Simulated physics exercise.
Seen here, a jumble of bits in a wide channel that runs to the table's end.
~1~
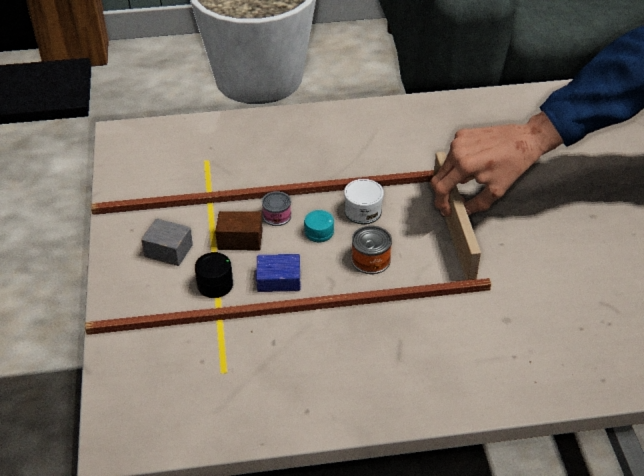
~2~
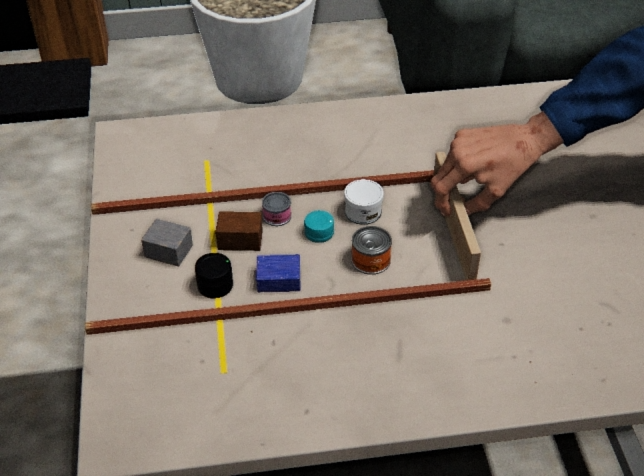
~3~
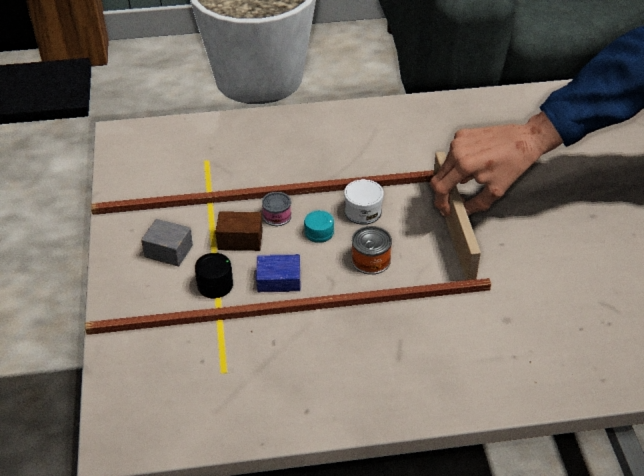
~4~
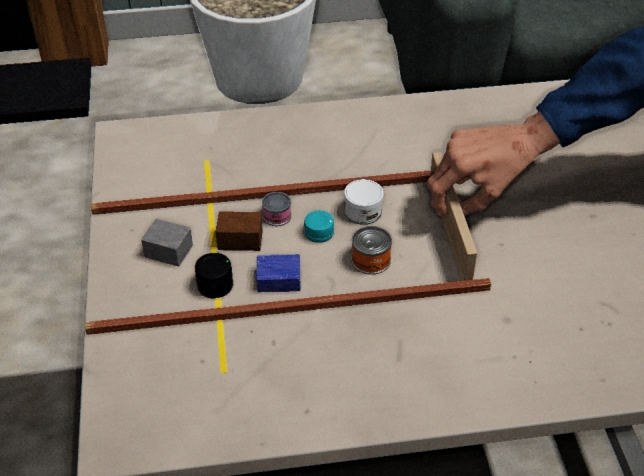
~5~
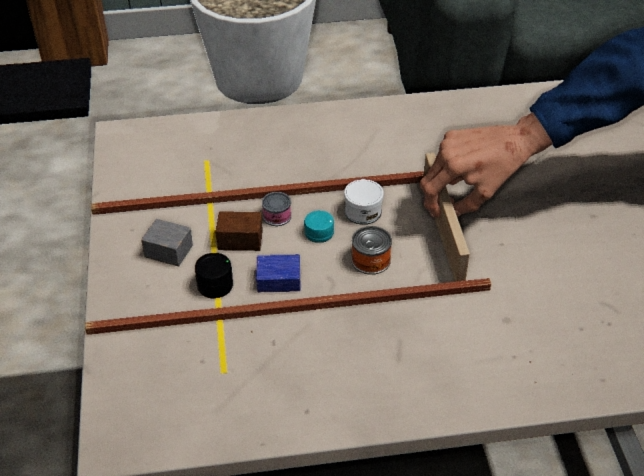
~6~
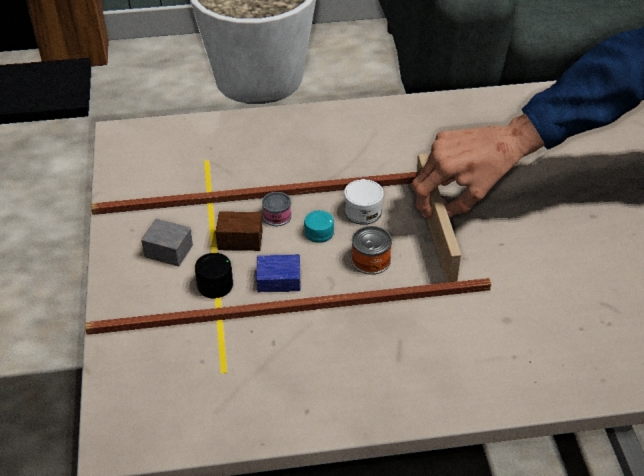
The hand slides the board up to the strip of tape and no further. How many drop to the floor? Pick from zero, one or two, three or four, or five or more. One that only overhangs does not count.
In the end the number that fall off is zero.
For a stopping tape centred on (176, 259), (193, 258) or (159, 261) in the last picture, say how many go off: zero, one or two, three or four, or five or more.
For each place: One or two; zero; just one or two.
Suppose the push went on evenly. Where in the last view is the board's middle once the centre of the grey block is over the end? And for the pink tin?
At (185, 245) for the grey block; at (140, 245) for the pink tin.
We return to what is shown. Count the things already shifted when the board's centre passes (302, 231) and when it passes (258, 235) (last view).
At the one place 6, at the other 8.
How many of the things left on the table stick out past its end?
The number is 0.
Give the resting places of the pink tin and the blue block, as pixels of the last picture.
The pink tin stops around (160, 212); the blue block around (165, 292).
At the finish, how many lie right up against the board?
It touches 3.
Soon after, none off yet; grey block at rest near (167, 242); black lid at rest near (214, 275); brown block at rest near (240, 231).
In the end, the number that fall off is zero.
